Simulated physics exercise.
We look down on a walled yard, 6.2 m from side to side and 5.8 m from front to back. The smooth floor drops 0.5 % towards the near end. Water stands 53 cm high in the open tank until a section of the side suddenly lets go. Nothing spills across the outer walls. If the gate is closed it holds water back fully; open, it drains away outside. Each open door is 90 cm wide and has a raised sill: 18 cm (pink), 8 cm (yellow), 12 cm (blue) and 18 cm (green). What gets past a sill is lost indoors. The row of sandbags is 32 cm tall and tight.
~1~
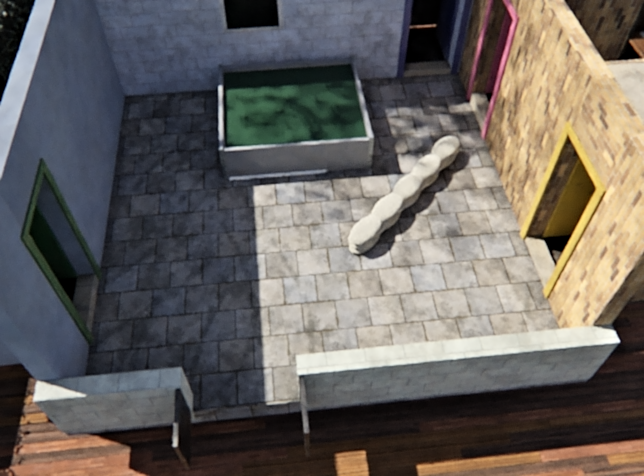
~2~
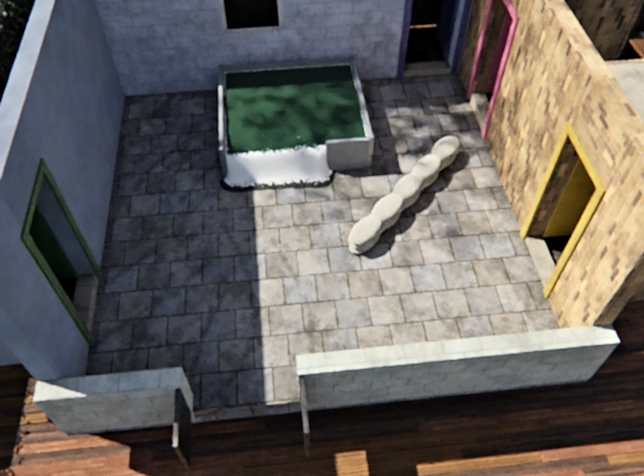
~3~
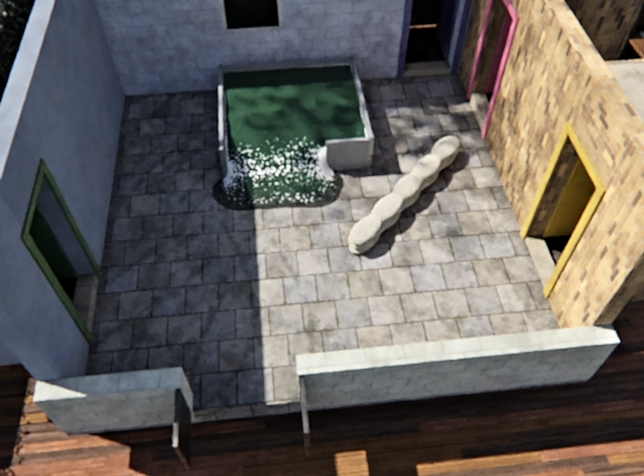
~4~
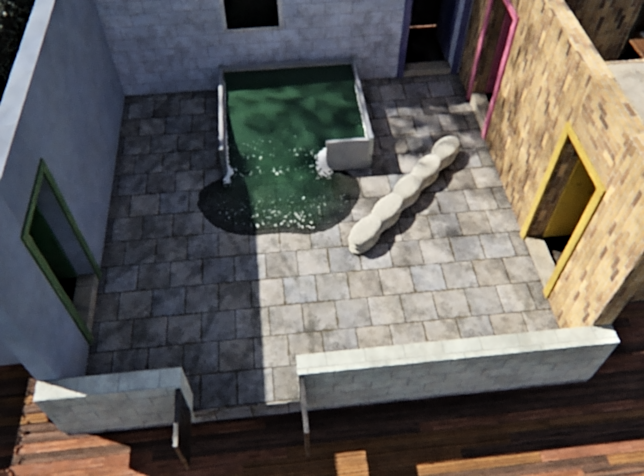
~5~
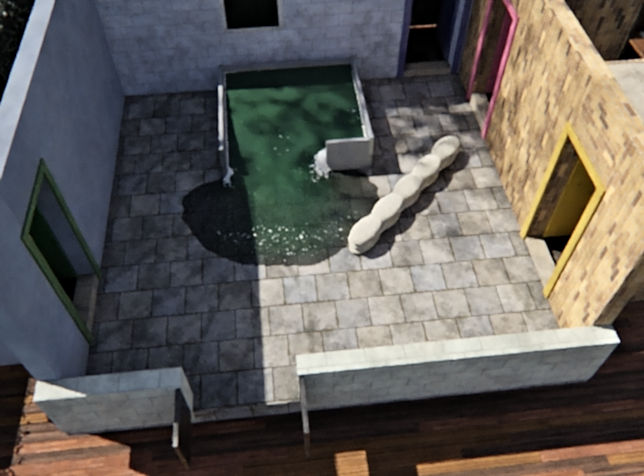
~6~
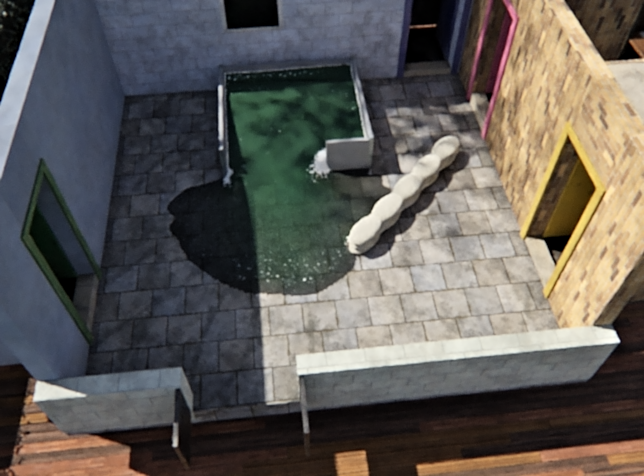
Green water pours from the open front of a tank and spreads across the paved yard.
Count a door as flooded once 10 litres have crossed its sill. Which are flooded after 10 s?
Door by door: At the pink door it keeps below the limit; at the yellow door it does not reach the limit; at the blue door it stays under the limit; at the green door it keeps below the limit.
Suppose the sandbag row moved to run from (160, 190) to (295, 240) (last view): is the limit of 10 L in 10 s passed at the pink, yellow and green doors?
Then: Pink not over, yellow past it, green under.
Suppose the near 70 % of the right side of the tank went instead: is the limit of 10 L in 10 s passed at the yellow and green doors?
Then: Yellow not over, green not over.
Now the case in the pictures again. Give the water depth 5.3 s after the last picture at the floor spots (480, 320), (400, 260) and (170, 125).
Roughly 4, 1 and 0 cm, in turn.
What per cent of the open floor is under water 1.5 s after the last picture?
Some 45 per cent of it.
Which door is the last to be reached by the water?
Last comes the blue one.
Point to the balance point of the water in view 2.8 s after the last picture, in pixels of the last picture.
At about (281, 225).
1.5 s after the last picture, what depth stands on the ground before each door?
In cm: Pink 0, yellow 0, blue 0, green 15.
Then, 0.7 s after the last picture water covers 30 % of the floor and is deepest (27 cm) near (262, 183); pink door not reached, yellow door not reached, blue door not reached, green door not reached.
Then, 1.5 s after the last picture water covers 45 % of the floor and is deepest (27 cm) near (318, 380); pink door not reached, yellow door not reached, blue door not reached, green door 15 cm at the sill, 0 L in.
Then, 2.8 s after the last picture water covers 55 % of the floor and is deepest (20 cm) near (82, 404); pink door not reached, yellow door 4 cm at the sill, 0 L in, blue door not reached, green door 14 cm at the sill, 0 L in.
Then, 5.3 s after the last picture water covers 70 % of the floor and is deepest (12 cm) near (318, 380); pink door 2 cm at the sill, 0 L in, yellow door 7 cm at the sill, 1 L in, blue door not reached, green door 8 cm at the sill, 0 L in.
Then, 9.3 s after the last picture water covers 95 % of the floor and is deepest (10 cm) near (501, 181); pink door 4 cm at the sill, 0 L in, yellow door 6 cm at the sill, 1 L in, blue door 4 cm at the sill, 0 L in, green door 6 cm at the sill, 0 L in.
